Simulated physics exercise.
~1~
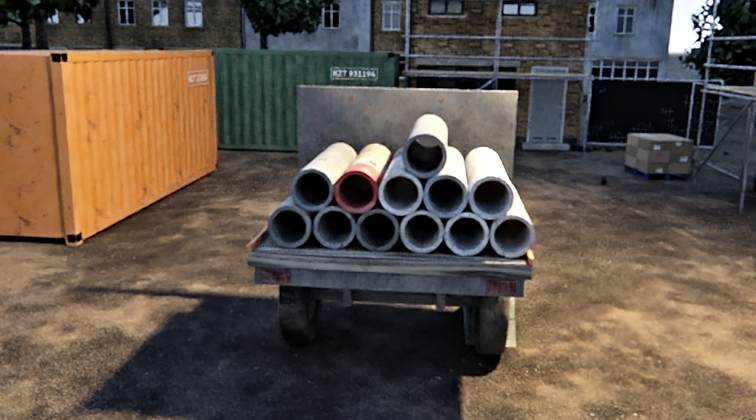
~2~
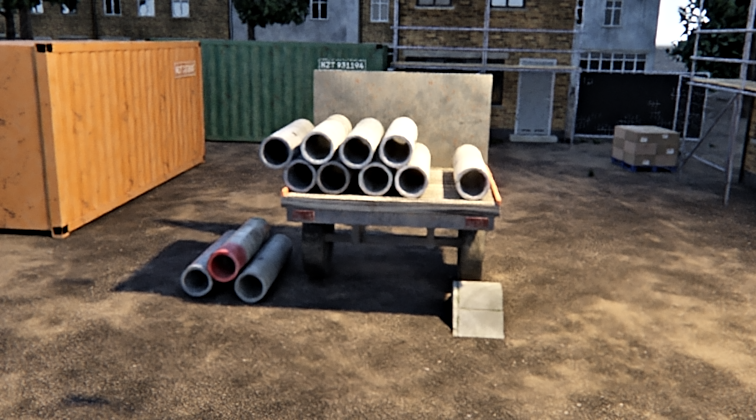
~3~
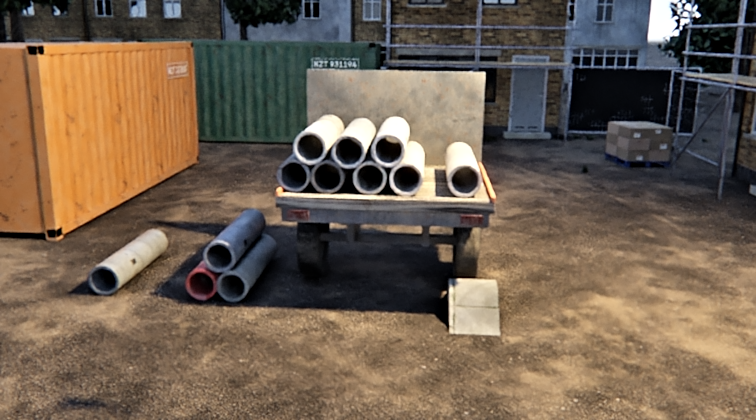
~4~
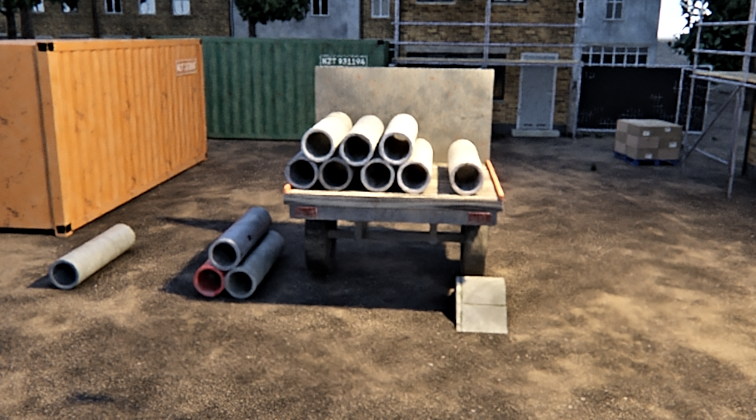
Concrete pipes, one of them red, tumbling off the left side of a flat trailer and settling on the dirt yard below.
